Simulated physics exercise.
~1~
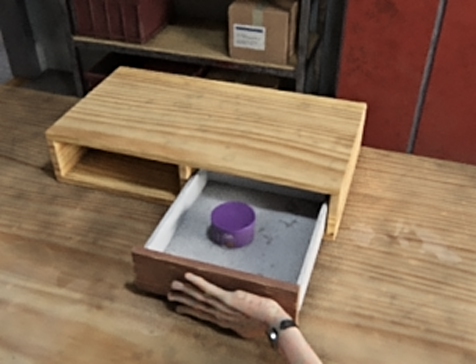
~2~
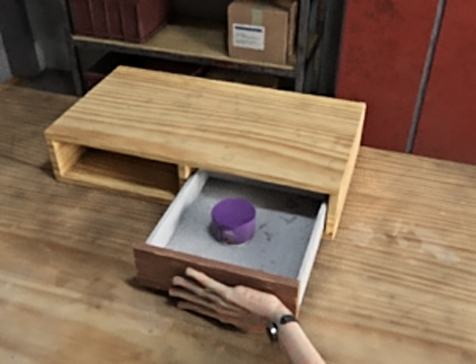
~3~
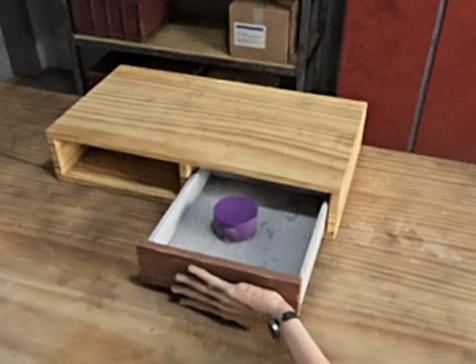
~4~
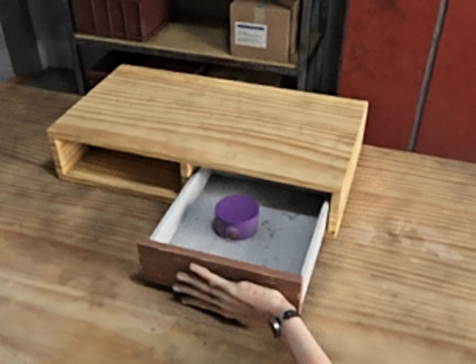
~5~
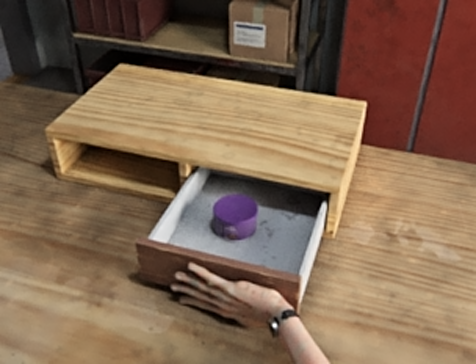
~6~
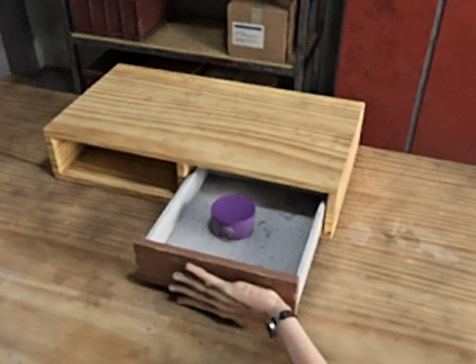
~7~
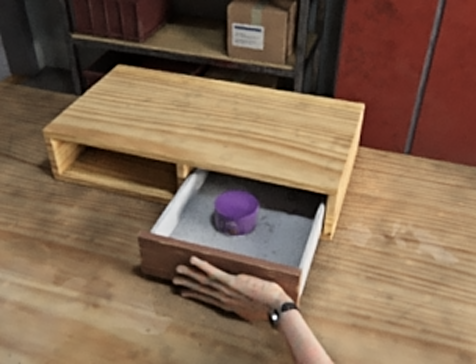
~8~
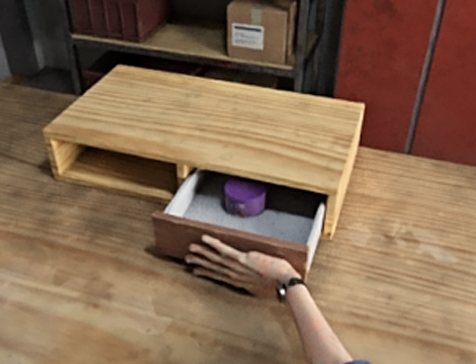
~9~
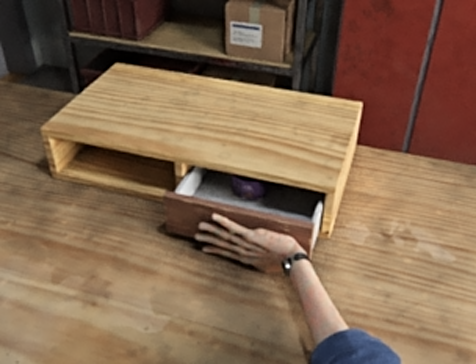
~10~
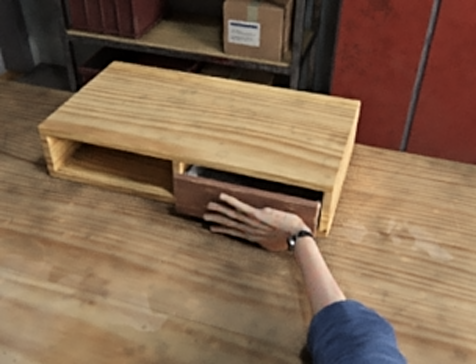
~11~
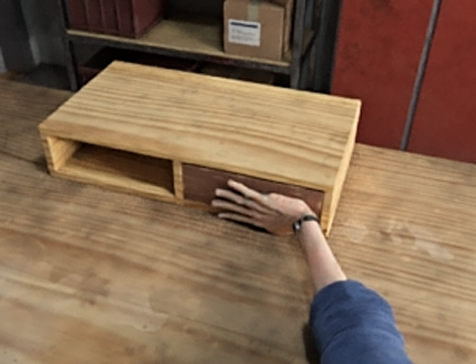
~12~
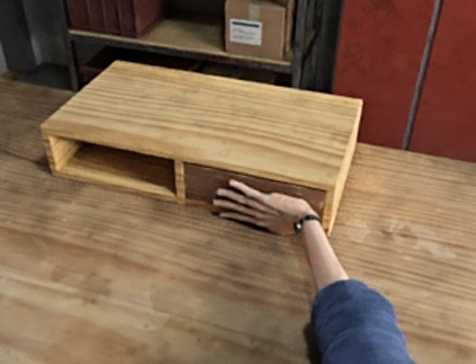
A purple pot, round and shallow, sits in an open drawer with a pale interior and a reddish-brown front, seen from above by a slightly swaying camera. The drawer belongs to the right side of a low, light wooden chest on a wooden tabletop, beside an empty compartment on the left. Behind are a dark shelf with a cardboard box and a red panel. A hand wearing a dark wristband rests on the drawer front, barely moving at first. Then it pushes the drawer inwards, carrying the pot under the chest's top and out of sight, until the drawer is closed, with the hand still against it.
